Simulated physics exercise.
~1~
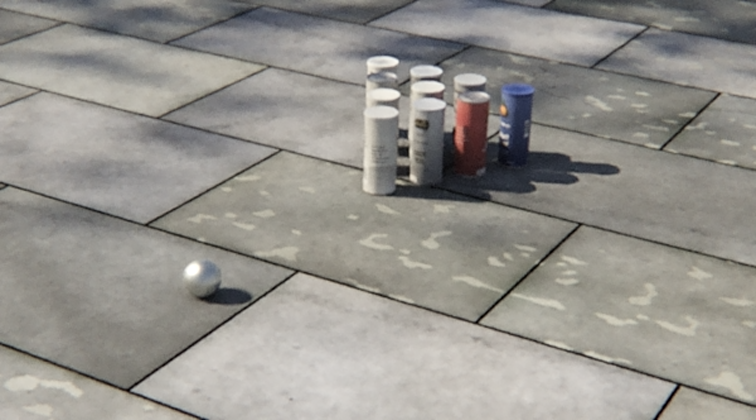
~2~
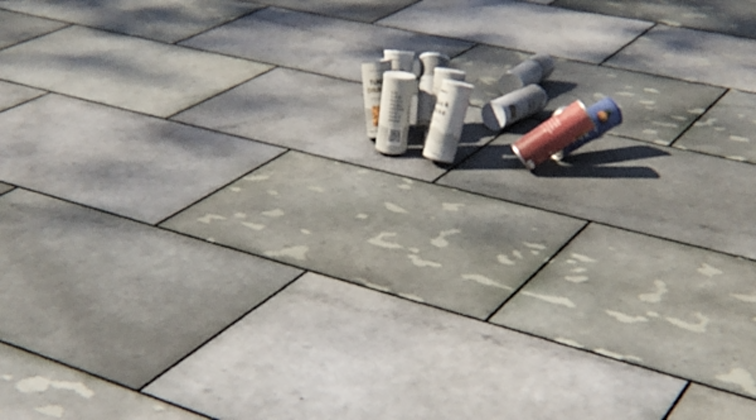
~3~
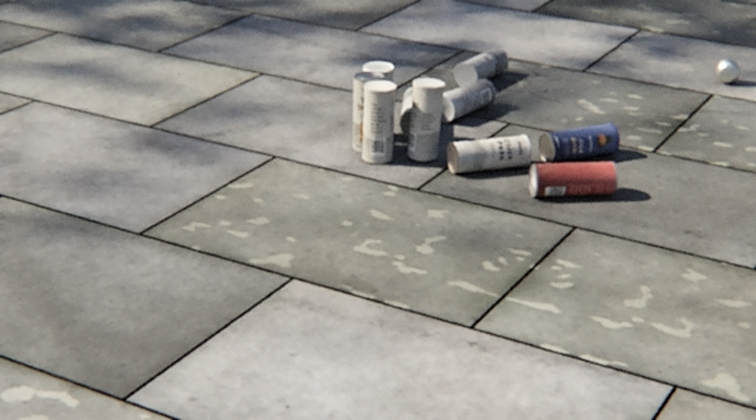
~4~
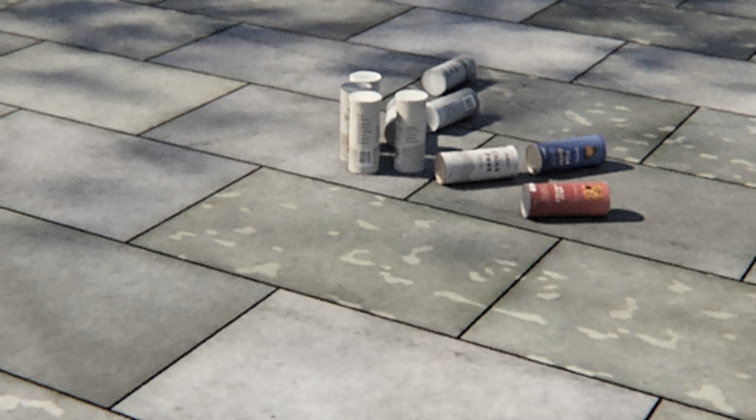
On a sunlit pavement of grey stone slabs, seen from above at an angle by a slightly swaying camera, pale canisters stand in a tight cluster with a red one and a blue one at its right side. A shiny silver ball lies to the lower left, heading toward them. The group is struck, and the red and blue canisters tip rightward while two pale ones topple behind. The ball rolls away at the upper right as another pale canister drops. Finally the ball is out of view, the coloured pair lies flat, and a small pale cluster still stands at left.
